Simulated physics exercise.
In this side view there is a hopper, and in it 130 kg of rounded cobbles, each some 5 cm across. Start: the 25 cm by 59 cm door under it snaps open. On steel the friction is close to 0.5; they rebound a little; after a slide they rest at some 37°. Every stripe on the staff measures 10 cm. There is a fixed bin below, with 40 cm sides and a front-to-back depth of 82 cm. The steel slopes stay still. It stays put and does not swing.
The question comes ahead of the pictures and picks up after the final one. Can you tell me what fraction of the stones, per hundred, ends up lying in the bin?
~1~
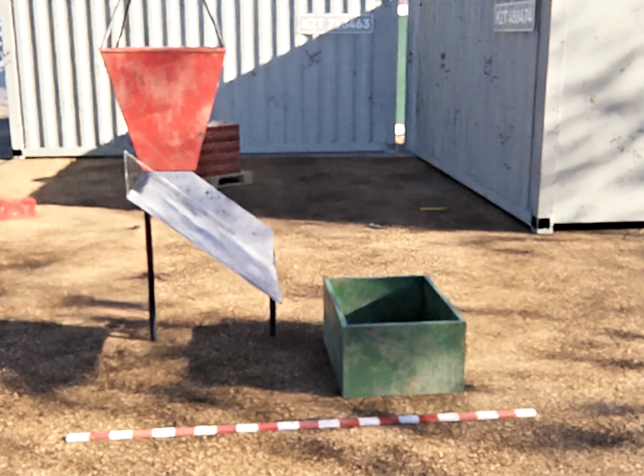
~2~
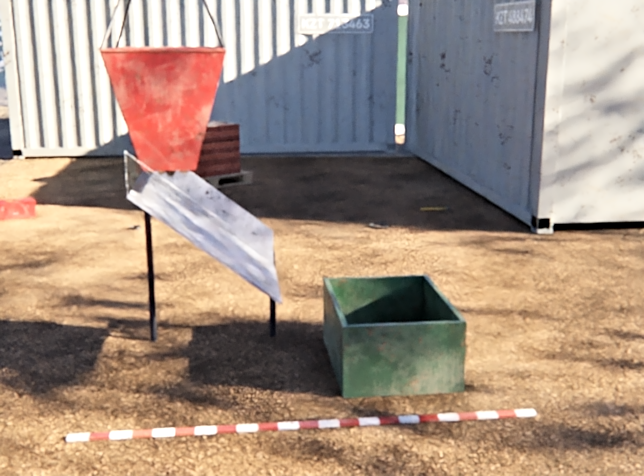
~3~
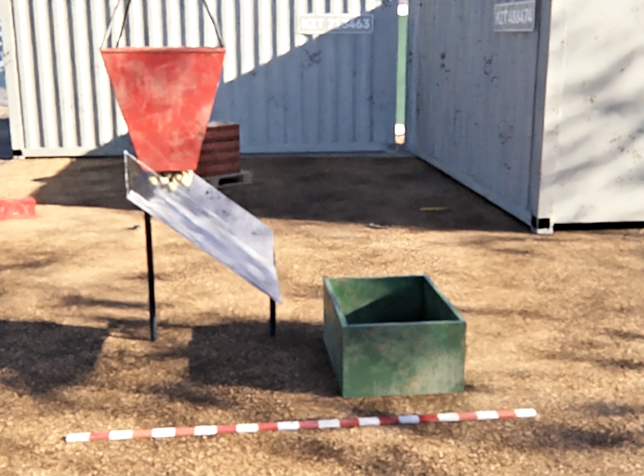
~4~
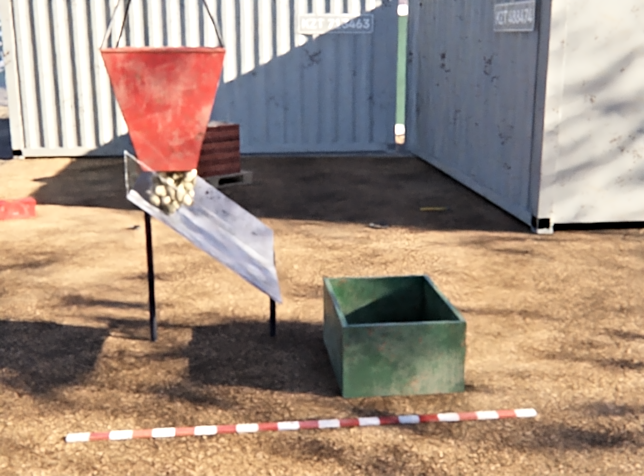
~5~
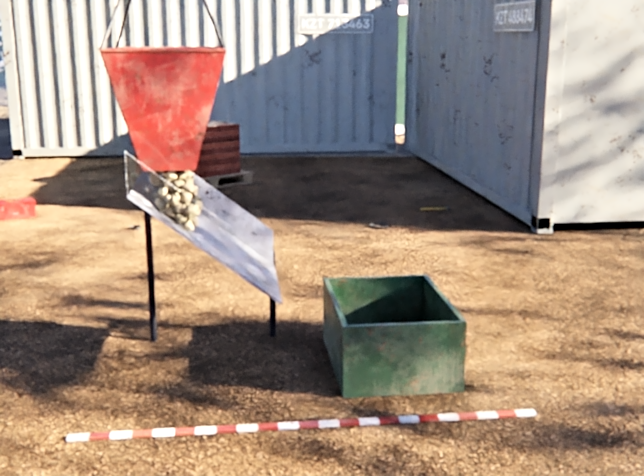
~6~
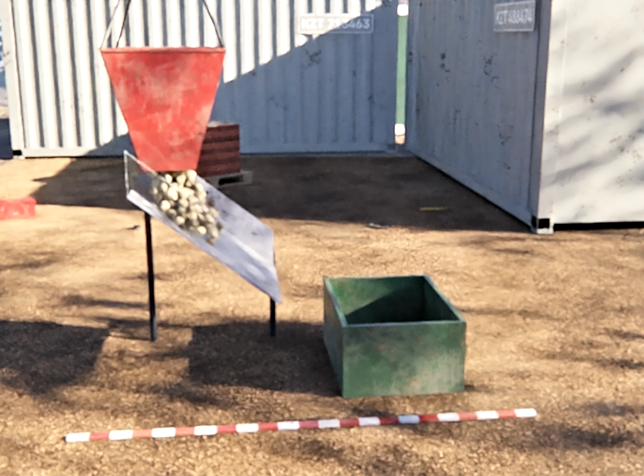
I'd say around 3 in every hundred.
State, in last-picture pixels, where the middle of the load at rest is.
Their centre ends up around (302, 356).
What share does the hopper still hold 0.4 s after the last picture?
It still holds around 10 per cent.
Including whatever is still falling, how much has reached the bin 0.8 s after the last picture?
Roughly 0 percent by that time.
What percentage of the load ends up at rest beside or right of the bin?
Around 5 in a hundred of the load.
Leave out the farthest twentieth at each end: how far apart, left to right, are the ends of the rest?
Horizontal spread approx 60 cm.
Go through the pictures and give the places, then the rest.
In the first frame, the outlet is at (168, 160); nothing has dropped yet.
In the second frame, the outlet is at (168, 160); 4 % is out.
In the third frame, the outlet is at (168, 160); 9 % is out, the lowest stones still above the rim at (171, 178), 112 cm up.
In the fourth frame, the outlet is at (168, 160); 14 % is out, the lowest stones still above the rim at (178, 198), 100 cm up.
In the fifth frame, the outlet is at (168, 160); 21 % is out, the lowest stones still above the rim at (193, 216), 91 cm up.
In the sixth frame, the outlet is at (168, 160); 28 % is out, the lowest stones still above the rim at (209, 229), 84 cm up.
Then, 0.4 s after the last picture, 12 % in the hopper, 72 % on the steel, 16 % falling or lying left of the bin; the stones farthest right are at (330, 315).
Then, 0.8 s after the last picture, 0 % in the hopper, 36 % on the steel, 62 % falling or lying left of the bin, 2 % falling or lying in the bin; the stones farthest right are at (382, 324).
Then, 1.4 s after the last picture, 0 % in the hopper, 95 % falling or lying left of the bin, 3 % falling or lying in the bin, 1 % falling or lying beside or right of the bin; the stones farthest right are at (415, 338).
Then, 2.3 s after the last picture, 0 % in the hopper, 93 % falling or lying left of the bin, 3 % falling or lying in the bin, 3 % falling or lying beside or right of the bin; the stones farthest right are at (420, 337).
Then, 4.2 s after the last picture, 0 % in the hopper, 93 % left of the bin, 3 % in the bin, 3 % beside or right of the bin; the stones farthest right are at (420, 337).
